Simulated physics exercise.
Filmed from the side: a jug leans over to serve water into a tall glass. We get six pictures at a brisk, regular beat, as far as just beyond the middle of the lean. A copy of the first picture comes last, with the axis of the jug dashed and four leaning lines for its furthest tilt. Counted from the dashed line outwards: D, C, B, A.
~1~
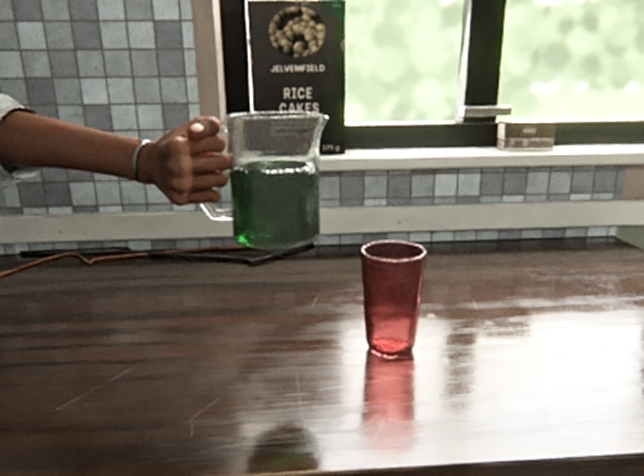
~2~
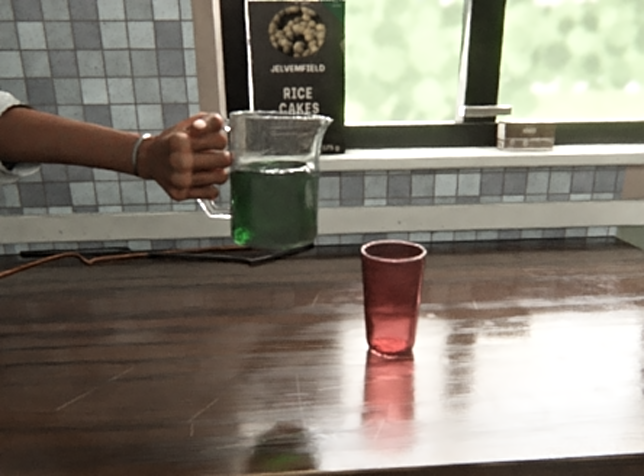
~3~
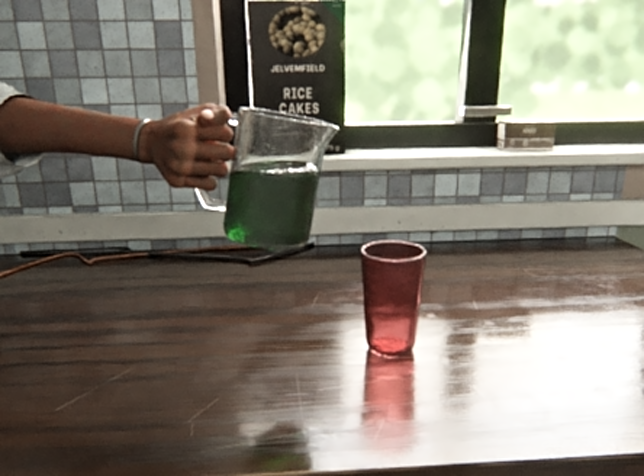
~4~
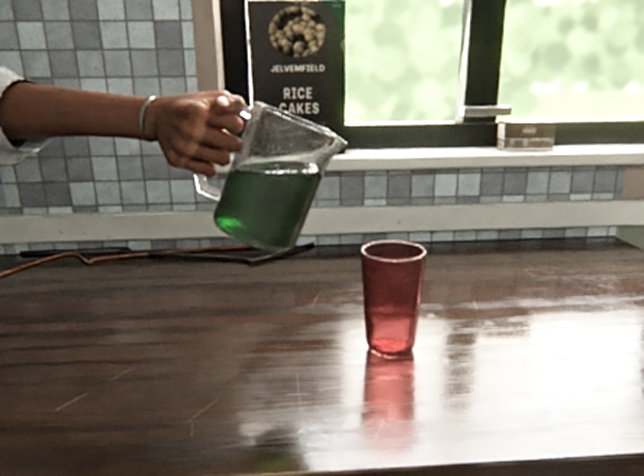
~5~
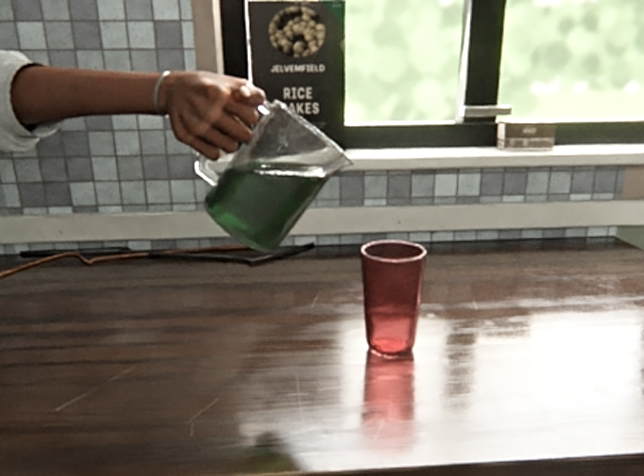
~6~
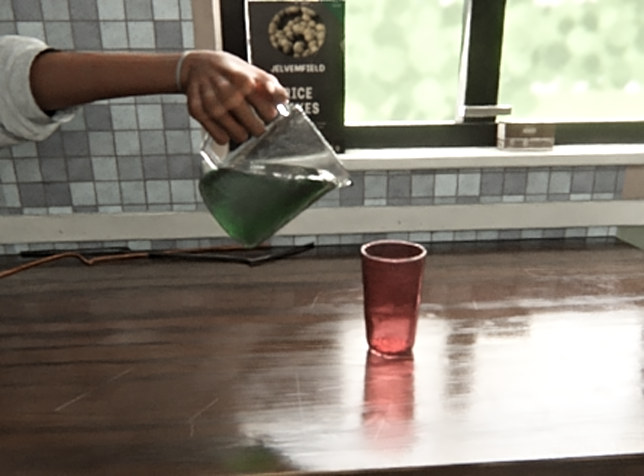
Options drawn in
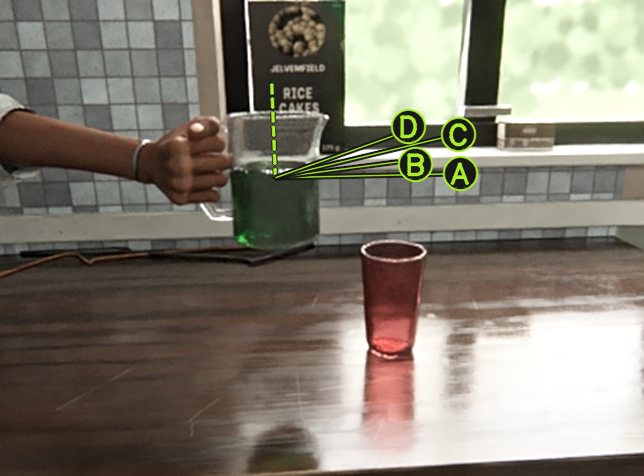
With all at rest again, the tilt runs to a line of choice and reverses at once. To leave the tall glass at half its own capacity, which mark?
Choose D.
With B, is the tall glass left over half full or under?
Over.
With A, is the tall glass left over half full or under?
Over.
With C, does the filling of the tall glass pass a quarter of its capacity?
Yes, clearly.
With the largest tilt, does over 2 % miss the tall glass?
Yes, it does.
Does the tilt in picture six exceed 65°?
No, it does not.
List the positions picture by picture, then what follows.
Upright, lip at (327, 117); rim of the tall glass round (393, 250); nothing has left yet.
Tipped about 3°, lip at (330, 119); nothing has left yet.
Tipped about 11°, lip at (337, 128); nothing has left yet.
Tipped about 23°, lip at (346, 142); nothing has left yet.
Tipped about 38°, lip at (352, 162); nothing has left yet.
Tipped about 53°, lip at (353, 183); nothing has left yet.
On the marked copy, A at (443, 173); B at (397, 161); C at (441, 137); D at (393, 135).
If A is chosen, the tall glass ends with about 87 % of what it can hold; 11 % of the water is spilt.
If B is chosen, the tall glass ends with about 83 % of what it can hold.
If C is chosen, the tall glass ends with about 67 % of what it can hold.
If D is chosen, the tall glass ends with about 48 % of what it can hold.
